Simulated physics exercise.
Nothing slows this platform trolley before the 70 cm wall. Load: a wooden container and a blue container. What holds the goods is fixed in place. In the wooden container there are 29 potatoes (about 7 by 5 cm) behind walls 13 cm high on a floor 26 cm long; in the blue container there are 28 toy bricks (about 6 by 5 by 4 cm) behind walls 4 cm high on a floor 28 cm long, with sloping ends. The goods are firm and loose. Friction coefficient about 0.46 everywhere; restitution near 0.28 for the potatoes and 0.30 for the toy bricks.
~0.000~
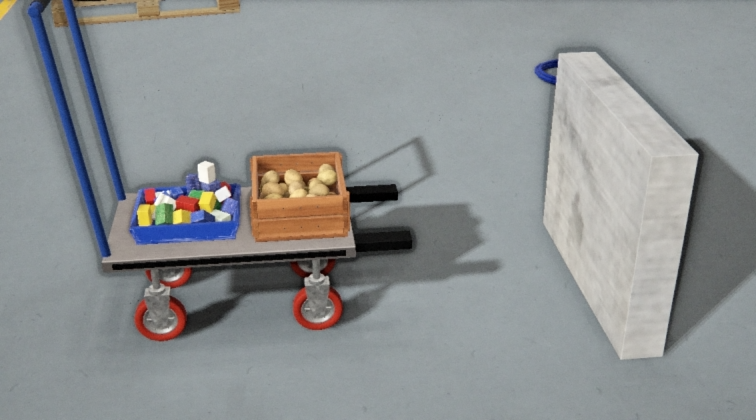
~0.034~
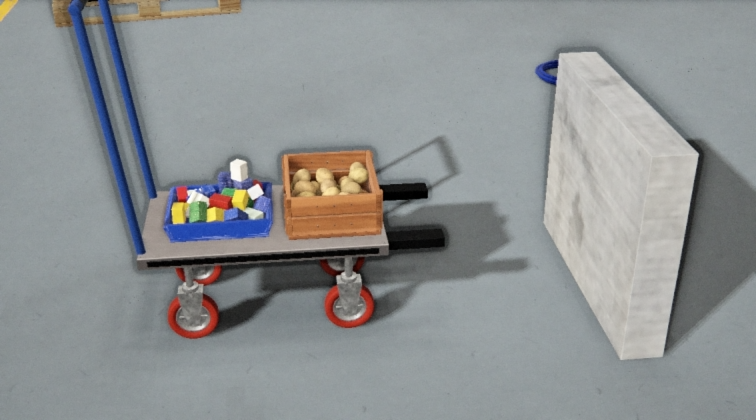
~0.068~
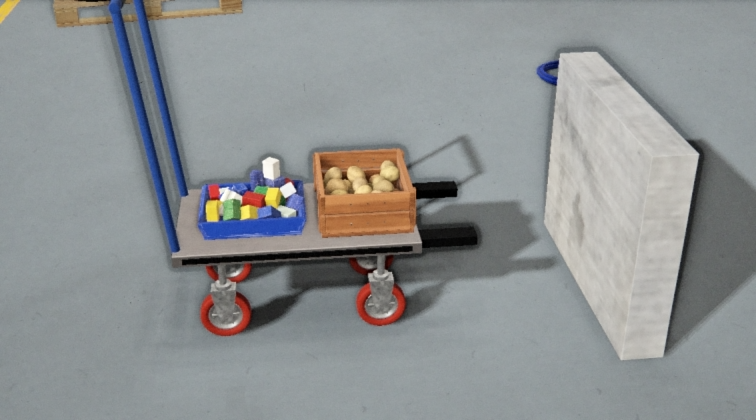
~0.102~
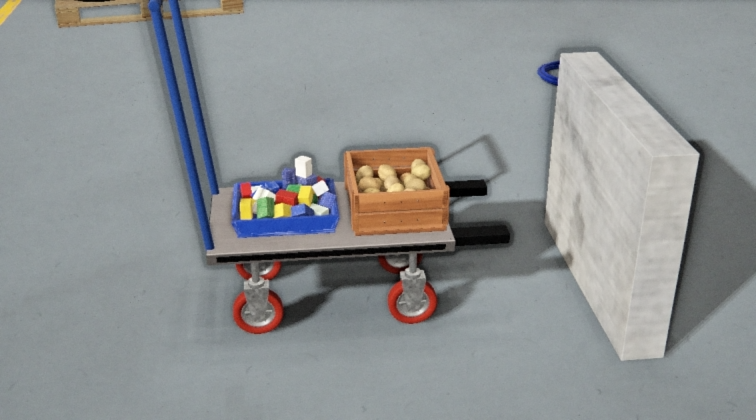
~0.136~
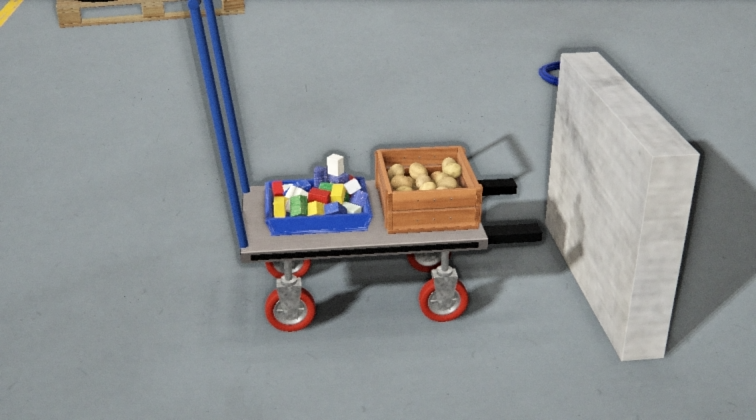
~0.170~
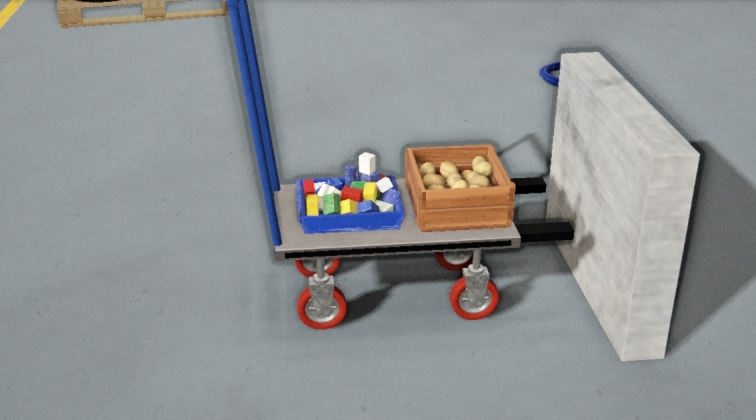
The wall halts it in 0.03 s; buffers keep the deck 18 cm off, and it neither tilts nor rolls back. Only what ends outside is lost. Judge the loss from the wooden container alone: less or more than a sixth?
The wooden container loses fewer than one in six of its potatoes.
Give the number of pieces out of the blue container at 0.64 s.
About: Blue container 12.
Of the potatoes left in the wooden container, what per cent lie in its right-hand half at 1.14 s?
Roughly 60 in a hundred.
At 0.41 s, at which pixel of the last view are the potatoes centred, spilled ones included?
At about (502, 191).
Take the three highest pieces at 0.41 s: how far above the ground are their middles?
Roughly 56 cm.
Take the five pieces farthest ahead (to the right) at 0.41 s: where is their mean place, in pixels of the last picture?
Around (527, 166).
After 0.19 s, contact with the wall.
After 0.29 s, wooden container 29 in, 0 out and blue container 23 in, 5 out.
After 0.41 s, wooden container 28 in, 1 out and blue container 19 in, 9 out.
After 0.64 s, wooden container 28 in, 1 out and blue container 17 in, 11 out.
Final count (at 1.14 s), wooden container 28 in, 1 out and blue container 16 in, 12 out. Asked share, 1 of 29, 3 per cent.
